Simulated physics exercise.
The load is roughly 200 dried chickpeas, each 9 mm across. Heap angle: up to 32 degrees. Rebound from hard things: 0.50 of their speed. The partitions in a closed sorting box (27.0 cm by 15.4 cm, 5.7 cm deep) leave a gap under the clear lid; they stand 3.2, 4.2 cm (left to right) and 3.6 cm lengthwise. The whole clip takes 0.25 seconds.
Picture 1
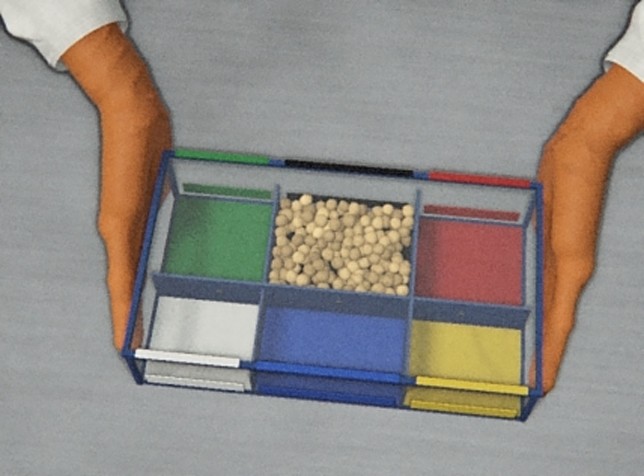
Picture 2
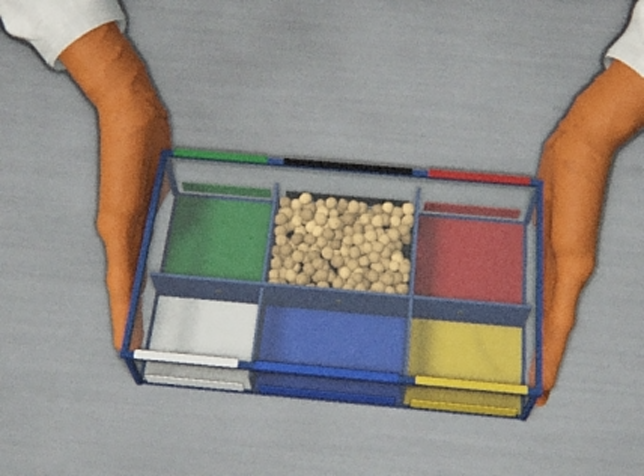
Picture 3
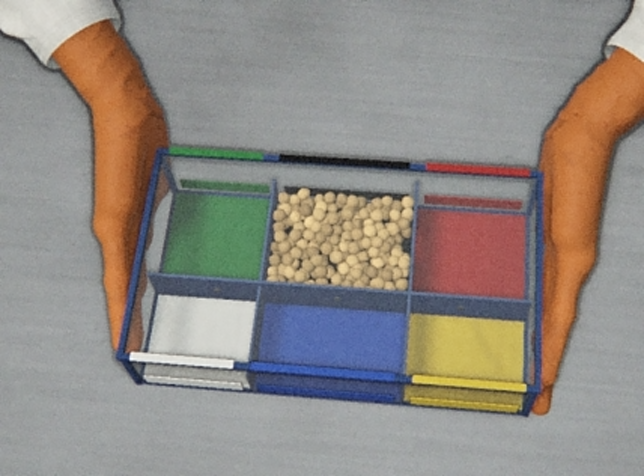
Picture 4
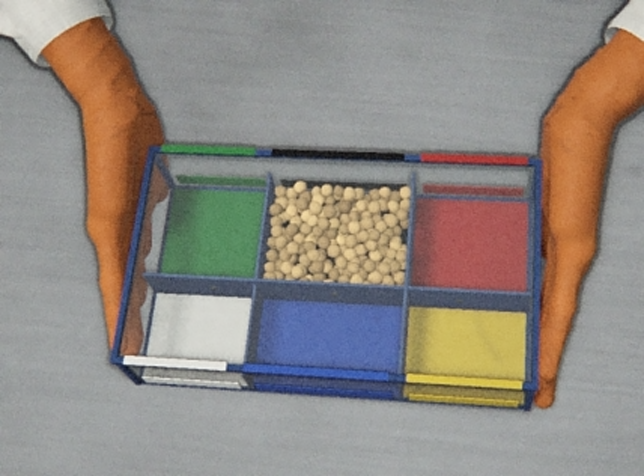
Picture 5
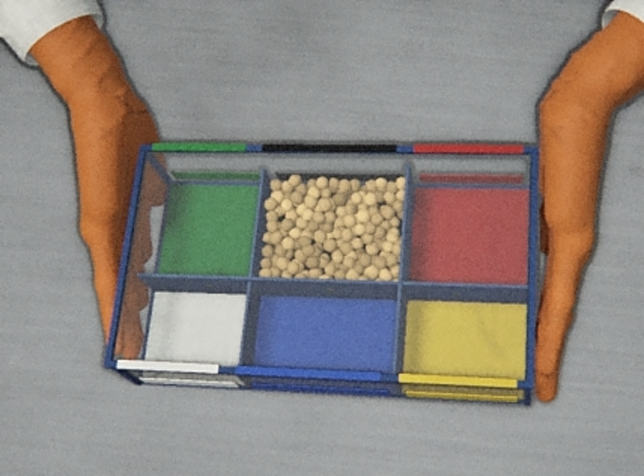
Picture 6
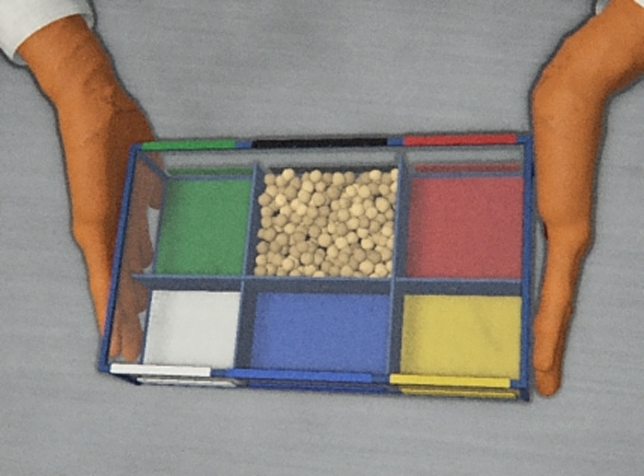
Over a plain grey surface, seen from above at a slant by a still camera, two hands in white sleeves hold a clear, blue-edged box by its sides. It has six compartments, green, black and red at the back and white, blue and yellow at the front, with pale round beads filling the black one. The hands slowly tilt the box slightly, its left side lowering, while the beads stay in the black compartment.
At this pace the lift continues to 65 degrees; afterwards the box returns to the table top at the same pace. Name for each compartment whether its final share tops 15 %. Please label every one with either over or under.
Labels - red: Under; blue: Under; green: Under; yellow: Under; white: Under; black: Over.
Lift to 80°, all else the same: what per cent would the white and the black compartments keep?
With that change it's white at 35 per cent and black at 60 per cent.
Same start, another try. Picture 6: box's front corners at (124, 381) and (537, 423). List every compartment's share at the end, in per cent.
Red 0, blue 10, green 0, yellow 0, white 0, black 90.
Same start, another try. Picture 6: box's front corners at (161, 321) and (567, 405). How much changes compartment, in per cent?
My guess is close to 10 per cent.
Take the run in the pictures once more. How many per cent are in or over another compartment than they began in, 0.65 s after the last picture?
0 percent.
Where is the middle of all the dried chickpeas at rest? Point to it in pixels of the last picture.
I'd say roughly (310, 268).
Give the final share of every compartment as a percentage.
Final shares: Red 0 %; blue 0 %; green 5 %; yellow 0 %; white 5 %; black 90 %.
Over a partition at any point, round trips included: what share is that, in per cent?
I'd say near 10 percent of them.
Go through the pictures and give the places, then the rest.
Box tilt 0 degrees, front corners at (129, 351) and (536, 391); black 100 %, in the first picture.
Box tilt 1 degrees, front corners at (127, 352) and (536, 390), in the second picture.
Box tilt 4 degrees, front corners at (124, 354) and (535, 387), lowest corner left front, in the third picture.
Box tilt 8 degrees, front corners at (118, 358) and (532, 384), lowest corner left front, in the fourth picture.
Box tilt 12 degrees, front corners at (112, 362) and (527, 382), lowest corner left front, in the fifth picture.
Box tilt 17 degrees, front corners at (106, 366) and (520, 381), lowest corner left front; black 100 %, in the sixth picture.
Then, 0.65 s after the last picture, tilt 64 degrees; black 100 %.
Then, 1.09 s after the last picture, tilt 27 degrees; green 5 %, white 5 %, black 90 %.
Then, 1.60 s after the last picture, tilt 0 degrees; green 5 %, white 5 %, black 90 %.
In the end, red 0 %, blue 0 %, green 5 %, yellow 0 %, white 5 %, black 90 %.
